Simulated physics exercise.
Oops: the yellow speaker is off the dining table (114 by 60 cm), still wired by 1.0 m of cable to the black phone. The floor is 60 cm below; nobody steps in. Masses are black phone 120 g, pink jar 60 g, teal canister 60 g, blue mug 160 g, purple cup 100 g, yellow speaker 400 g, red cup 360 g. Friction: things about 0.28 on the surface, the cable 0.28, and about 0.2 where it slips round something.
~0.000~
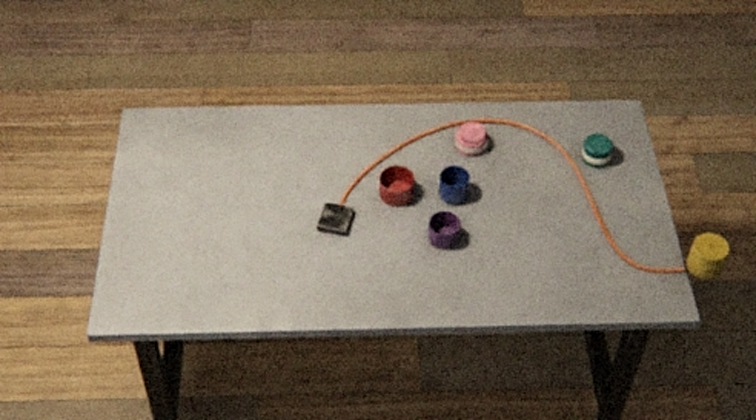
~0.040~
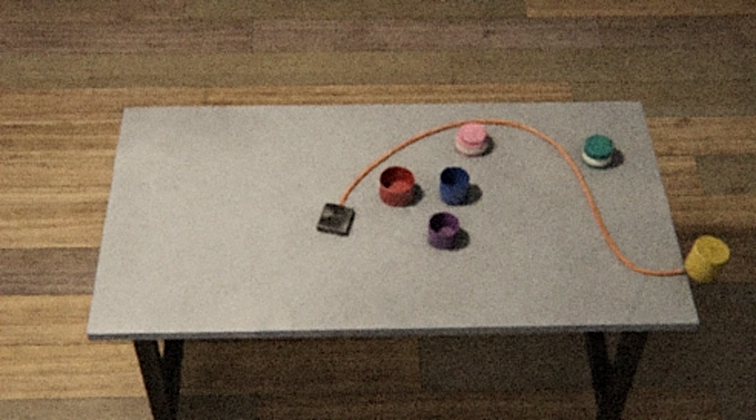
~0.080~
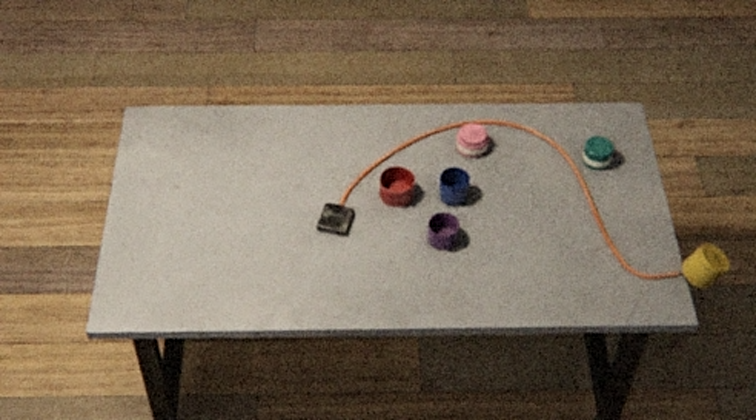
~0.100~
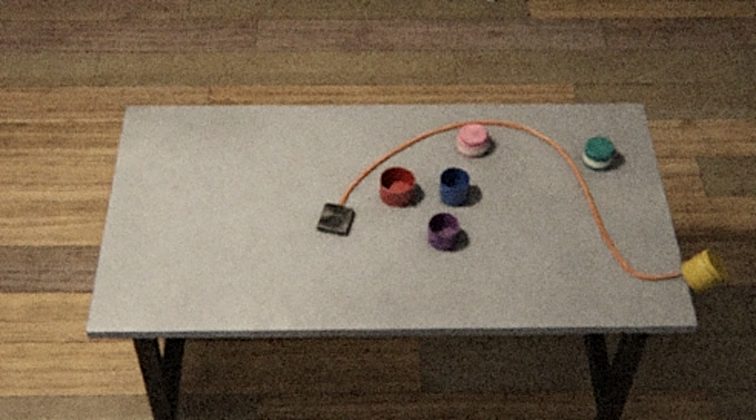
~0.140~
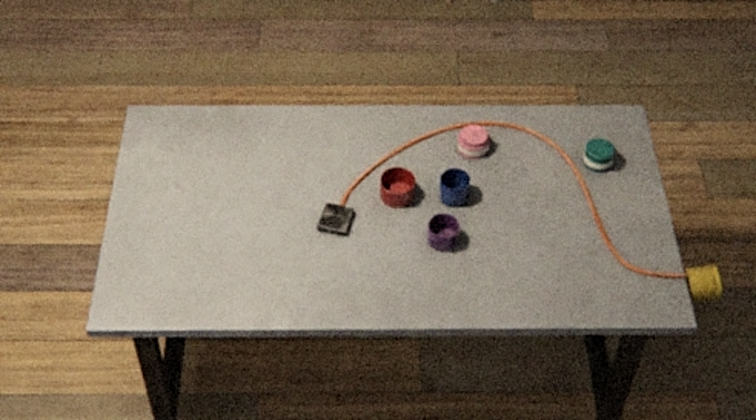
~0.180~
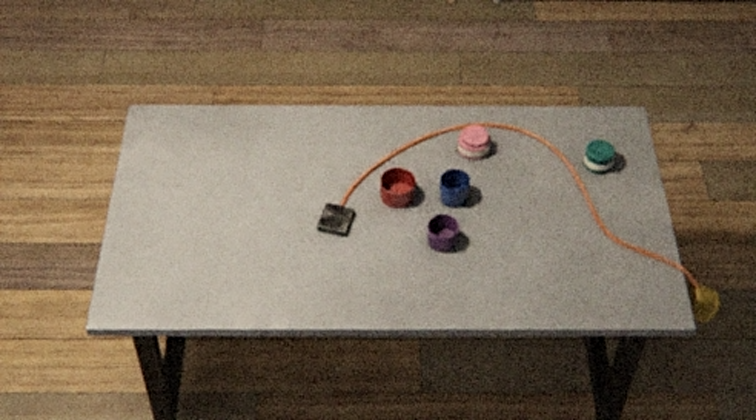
At the start, a yellow cylindrical object sits at the right edge of a gray table, joined by a curving orange cable to a small black device among cups and containers. The yellow object tips sideways, then drops slightly lower, drawing the cable's right end straighter, while everything else stays almost still.
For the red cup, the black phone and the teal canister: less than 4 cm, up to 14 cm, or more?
In order: The red cup slides into the middle band; the black phone reaches the top band; the teal canister travels a long way.
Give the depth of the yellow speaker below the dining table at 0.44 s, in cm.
About 55 cm.
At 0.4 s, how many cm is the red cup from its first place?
About 4 cm.
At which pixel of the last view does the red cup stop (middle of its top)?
Around (429, 194).
After 0.4 s, the cable's tail end at (410, 181); black phone 17 cm off its start, red cup 4 cm off its start, pink jar 28 cm off its start.
After 0.7 s, the cable's tail end at (554, 109); black phone 61 cm off its start, red cup 7 cm off its start, pink jar over the edge.
After 0.9 s, the cable has left the top; black phone over the edge, teal canister 17 cm off its start at (663, 121), red cup 7 cm off its start at (429, 194).
After 1.2 s, the cable has left the top; black phone over the edge, teal canister over the edge, red cup 7 cm off its start.
After 2.4 s, the cable has left the top; black phone over the edge, teal canister over the edge, red cup 7 cm off its start at (429, 194), pink jar over the edge.
